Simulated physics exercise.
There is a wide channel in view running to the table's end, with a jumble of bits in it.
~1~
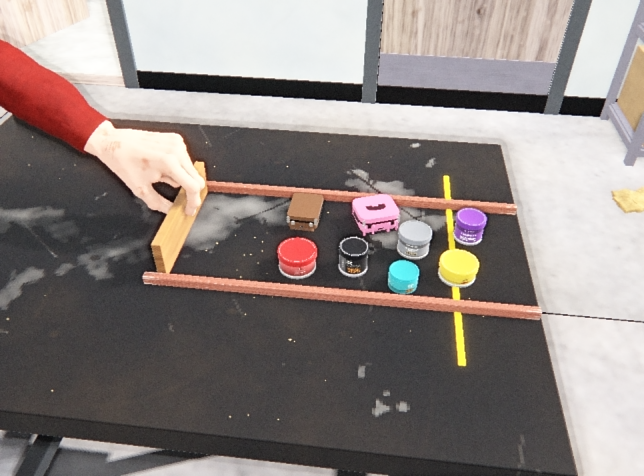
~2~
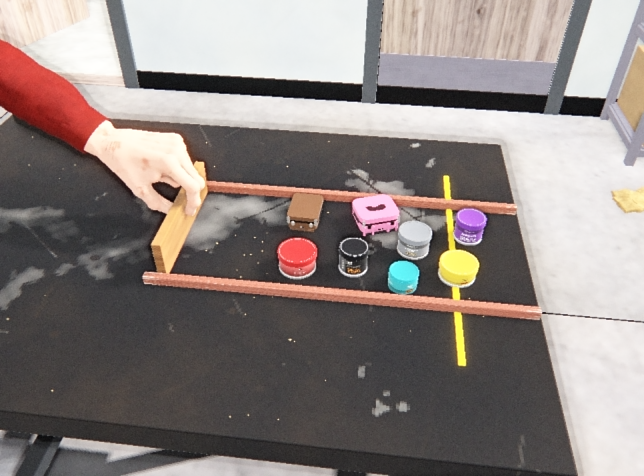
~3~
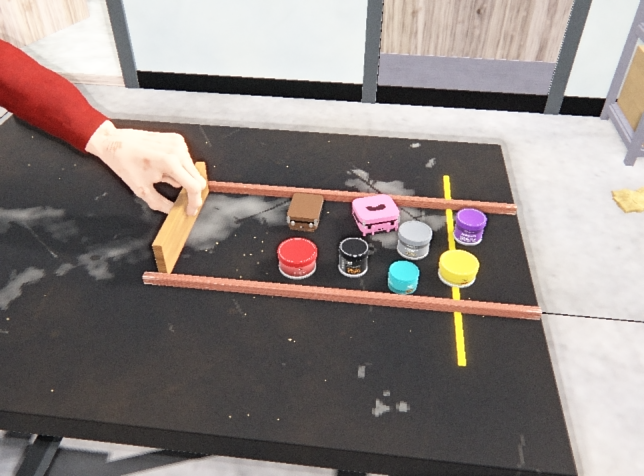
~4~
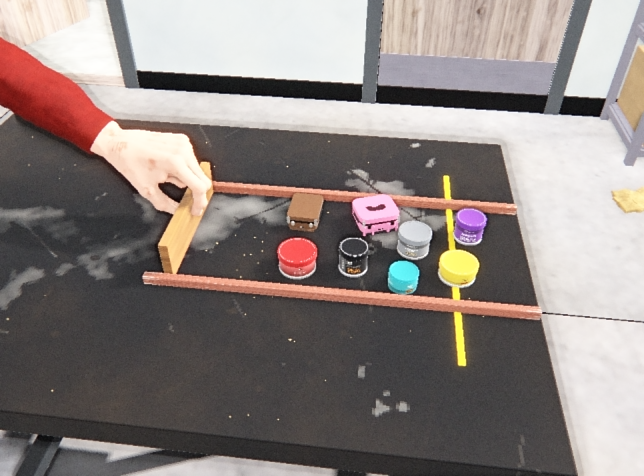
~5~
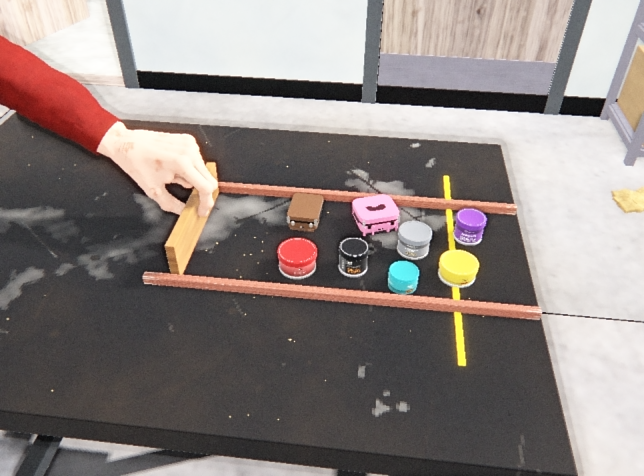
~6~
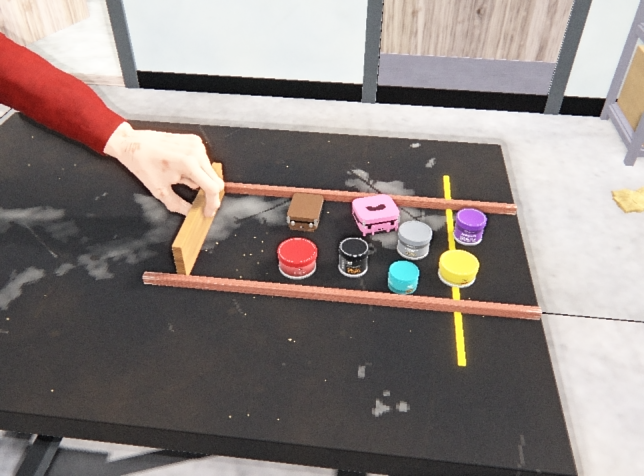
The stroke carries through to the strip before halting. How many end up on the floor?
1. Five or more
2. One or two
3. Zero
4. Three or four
2, one or two.
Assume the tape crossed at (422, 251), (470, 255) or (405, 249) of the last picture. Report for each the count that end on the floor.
The counts come to 0, then 2, then 0.
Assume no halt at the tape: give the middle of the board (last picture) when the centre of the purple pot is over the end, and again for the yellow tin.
The middle sits near (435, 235) for the first and near (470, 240) for the other.
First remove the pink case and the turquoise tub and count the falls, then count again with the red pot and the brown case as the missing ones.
The count is 0 in the first case and 0 in the second.
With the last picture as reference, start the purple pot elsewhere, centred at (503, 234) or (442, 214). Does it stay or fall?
Taking the two spots in turn, it gets knocked off and then gets knocked off.
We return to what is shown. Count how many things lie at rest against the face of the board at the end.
The answer is 3.
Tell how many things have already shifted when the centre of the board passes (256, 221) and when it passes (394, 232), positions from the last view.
Up to then 0, and up to the other point 7.
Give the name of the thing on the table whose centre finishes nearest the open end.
It's the yellow tin.
Soon after, none off yet; purple pot at rest near (469, 227); yellow tin at rest near (458, 269); grey tin at rest near (414, 240).
By the end, the number that fall off is one or two; fallen, purple pot.
